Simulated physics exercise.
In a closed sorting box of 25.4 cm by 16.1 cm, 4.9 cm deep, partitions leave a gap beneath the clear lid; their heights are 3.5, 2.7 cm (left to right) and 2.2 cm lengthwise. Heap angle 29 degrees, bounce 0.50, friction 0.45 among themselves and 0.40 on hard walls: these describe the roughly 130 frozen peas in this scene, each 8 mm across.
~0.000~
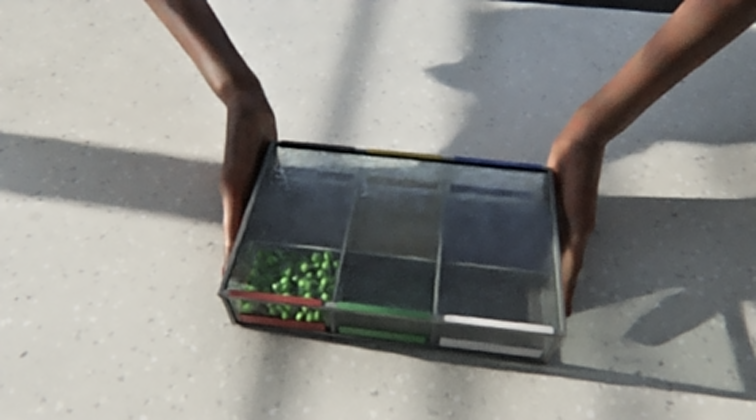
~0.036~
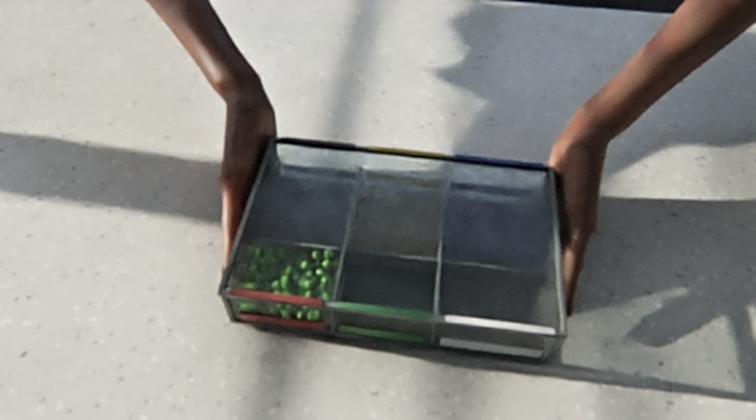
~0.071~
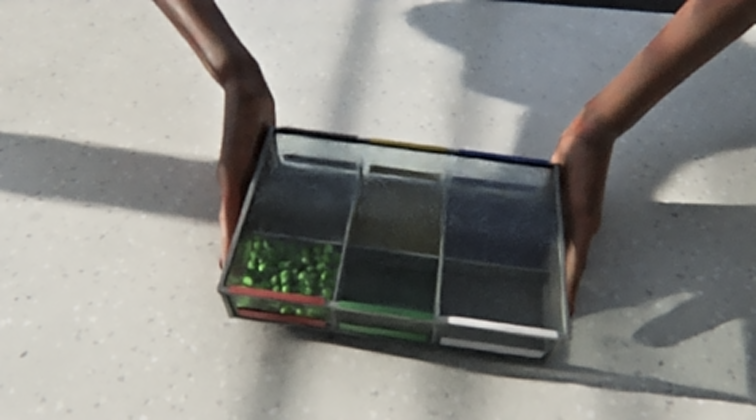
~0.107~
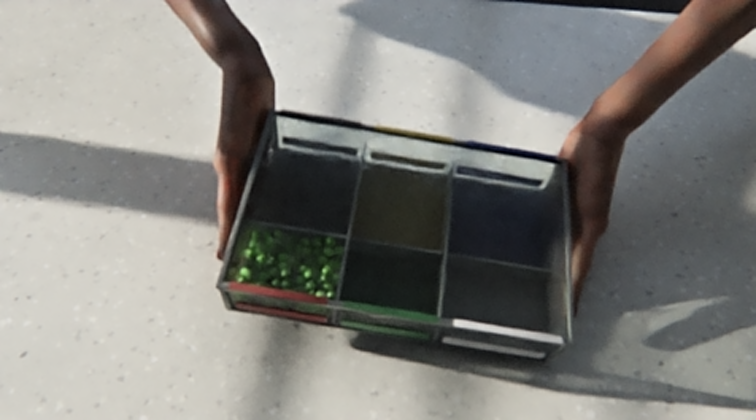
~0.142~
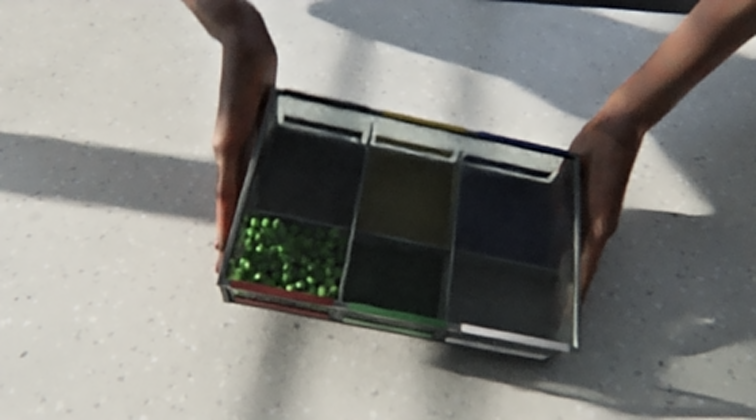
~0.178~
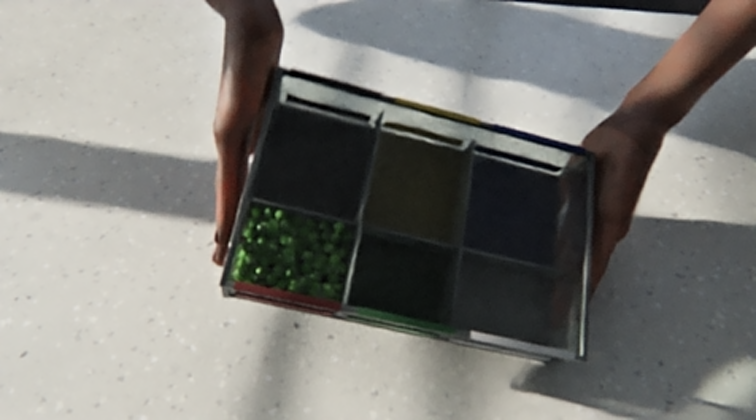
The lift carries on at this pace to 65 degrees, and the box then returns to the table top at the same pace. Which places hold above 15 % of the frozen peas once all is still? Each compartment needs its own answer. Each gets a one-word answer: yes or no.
My answers are red yes, blue no, green no, yellow no, white no, black no.
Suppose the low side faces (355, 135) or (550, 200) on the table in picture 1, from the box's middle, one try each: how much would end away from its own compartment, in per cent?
The share comes to roughly 45 in a hundred, then roughly 45 in a hundred.
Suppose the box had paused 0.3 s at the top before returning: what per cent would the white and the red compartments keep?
White keeps 0% and red keeps 95%.
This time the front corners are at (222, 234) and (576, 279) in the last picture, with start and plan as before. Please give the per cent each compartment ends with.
Each compartment ends with this per cent: Red 65, blue 0, green 0, yellow 0, white 0 and black 30.
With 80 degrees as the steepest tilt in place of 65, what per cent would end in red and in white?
Result - red 95 %, white 5 %.
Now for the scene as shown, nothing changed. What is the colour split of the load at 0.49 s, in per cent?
Shares - red: 100; blue: 0; green: 0; yellow: 0; white: 0; black: 0.
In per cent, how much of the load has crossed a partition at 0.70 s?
Roughly 5 percent of it.
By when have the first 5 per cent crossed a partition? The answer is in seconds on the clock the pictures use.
0.65 s or so.
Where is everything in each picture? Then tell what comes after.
In the first frame, box tilt 0 degrees, front corners at (224, 292) and (560, 331); red 100 %.
In the second frame, box tilt 1 degrees, front corners at (224, 291) and (561, 332).
In the third frame, box tilt 4 degrees, front corners at (223, 287) and (564, 335), lowest corner right front.
In the fourth frame, box tilt 10 degrees, front corners at (223, 283) and (569, 340), lowest corner right front.
In the fifth frame, box tilt 17 degrees, front corners at (224, 280) and (575, 348), lowest corner right front.
In the sixth frame, box tilt 24 degrees, front corners at (227, 281) and (580, 356), lowest corner right front; red 100 %. Its pace works out near 205 degrees a second.
After 0.49 s, tilt 63 degrees; red 100 %.
After 0.70 s, tilt 24 degrees; red 95 %, green 5 %.
Then, at 1.03 s, tilt 0 degrees; red 95 %, green 5 %.
At rest (1.4 s), red 95 %, blue 0 %, green 5 %, yellow 0 %, white 0 %, black 0 %.
